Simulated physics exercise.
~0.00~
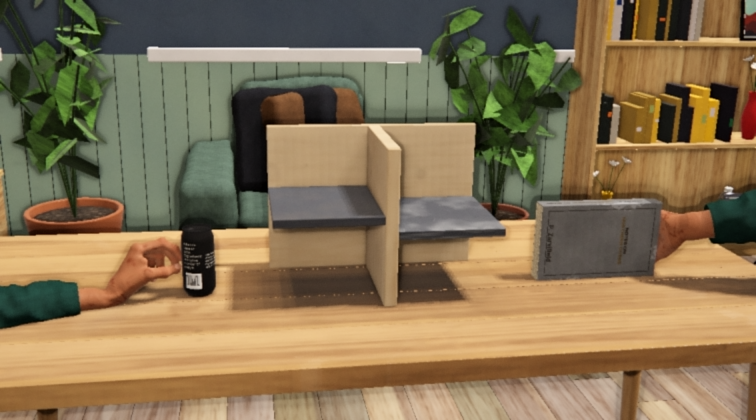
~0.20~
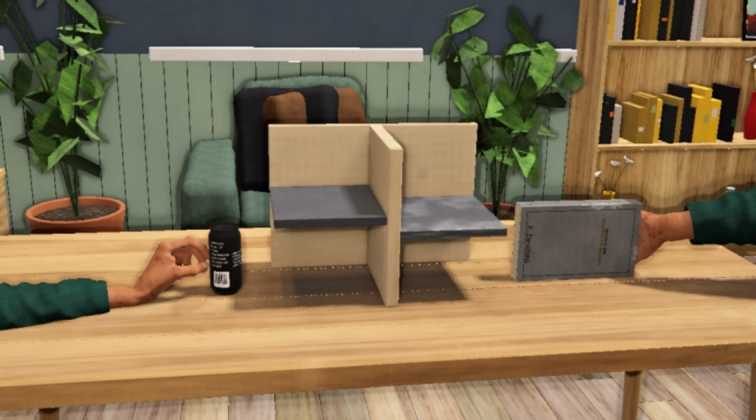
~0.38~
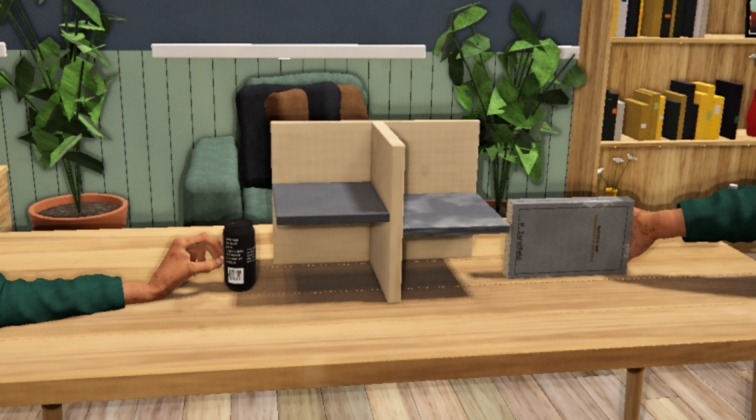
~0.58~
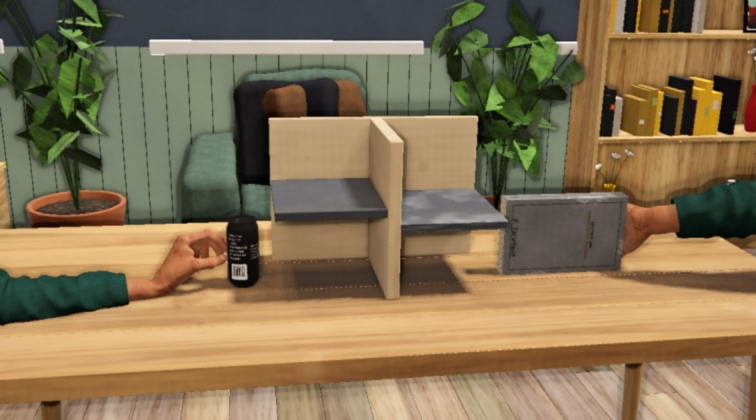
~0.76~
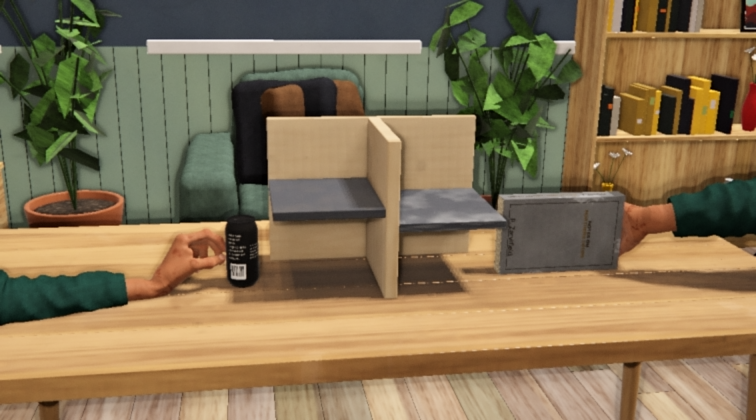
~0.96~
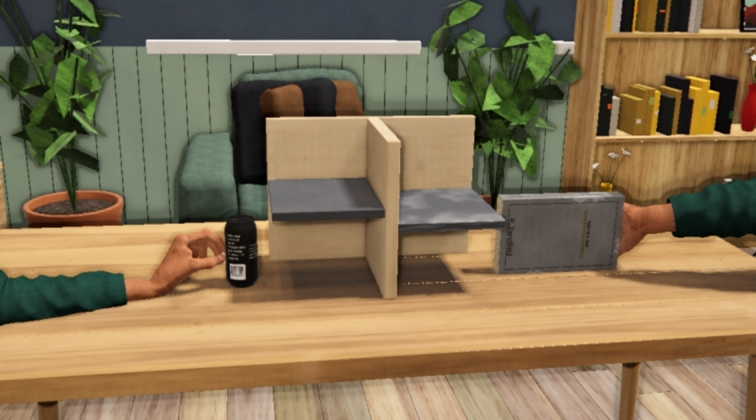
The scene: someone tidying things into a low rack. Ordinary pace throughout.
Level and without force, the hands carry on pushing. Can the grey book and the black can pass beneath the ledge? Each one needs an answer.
Well, the grey book does not fit, and as for the black can, it fits under fine.
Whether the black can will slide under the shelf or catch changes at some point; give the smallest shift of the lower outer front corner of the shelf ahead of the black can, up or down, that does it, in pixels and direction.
The switch happens after a shift of some 16 pixels down.
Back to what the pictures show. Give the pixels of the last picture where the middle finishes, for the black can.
Roughly (289, 250).
After 1.20 s, grey book sliding up to the opening near (549, 233); black can sliding up to the opening near (252, 251).
After 1.38 s, grey book stopped at the opening near (547, 233); black can part of the way in near (274, 251).
In the end (2.3 s), the grey book stops at the shelf, near (547, 233); the black can goes under, near (290, 250).
